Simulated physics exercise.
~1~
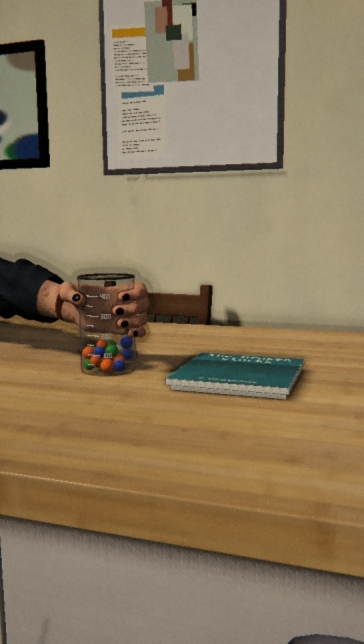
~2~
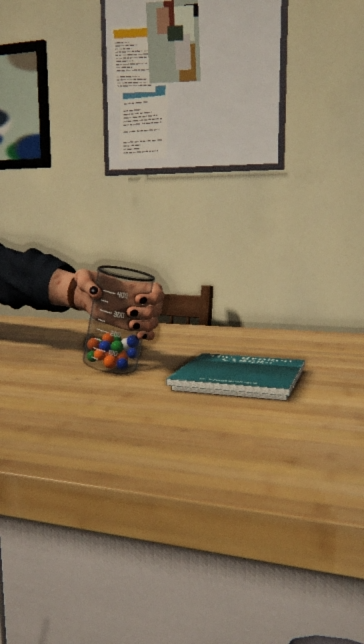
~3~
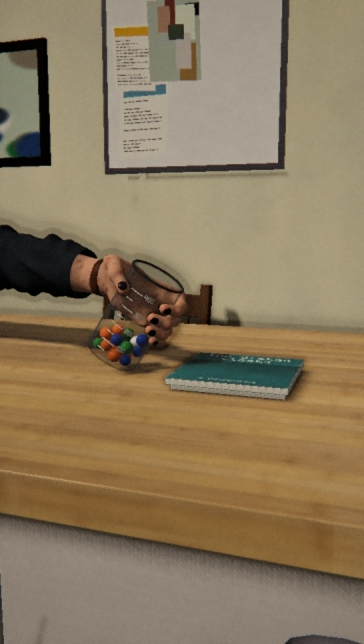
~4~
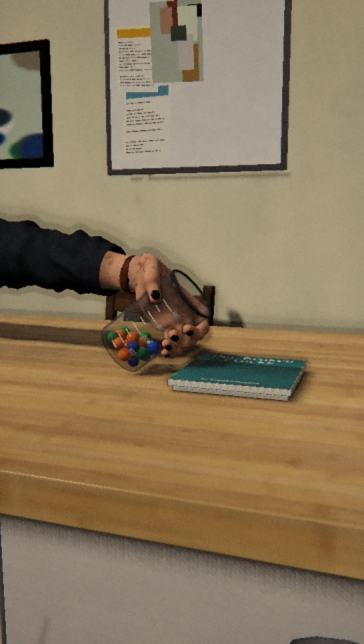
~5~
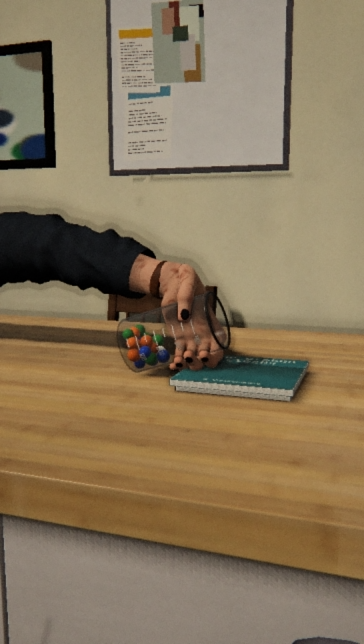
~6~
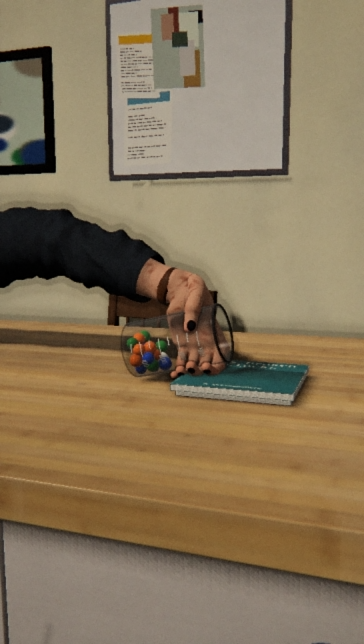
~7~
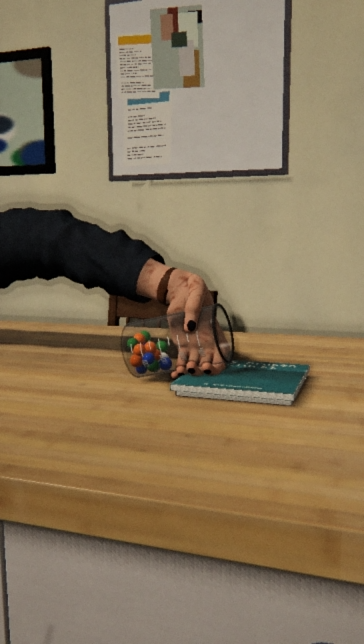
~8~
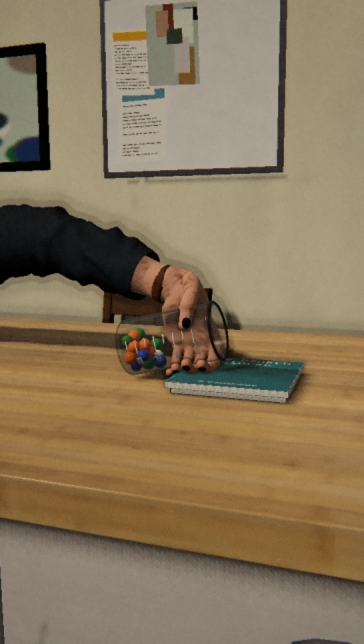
A hand lifted a clear beaker of colourful little balls off a wooden table, tipped it over to the right and lowered its side onto the edge of a teal book, holding it there with all the balls still inside.
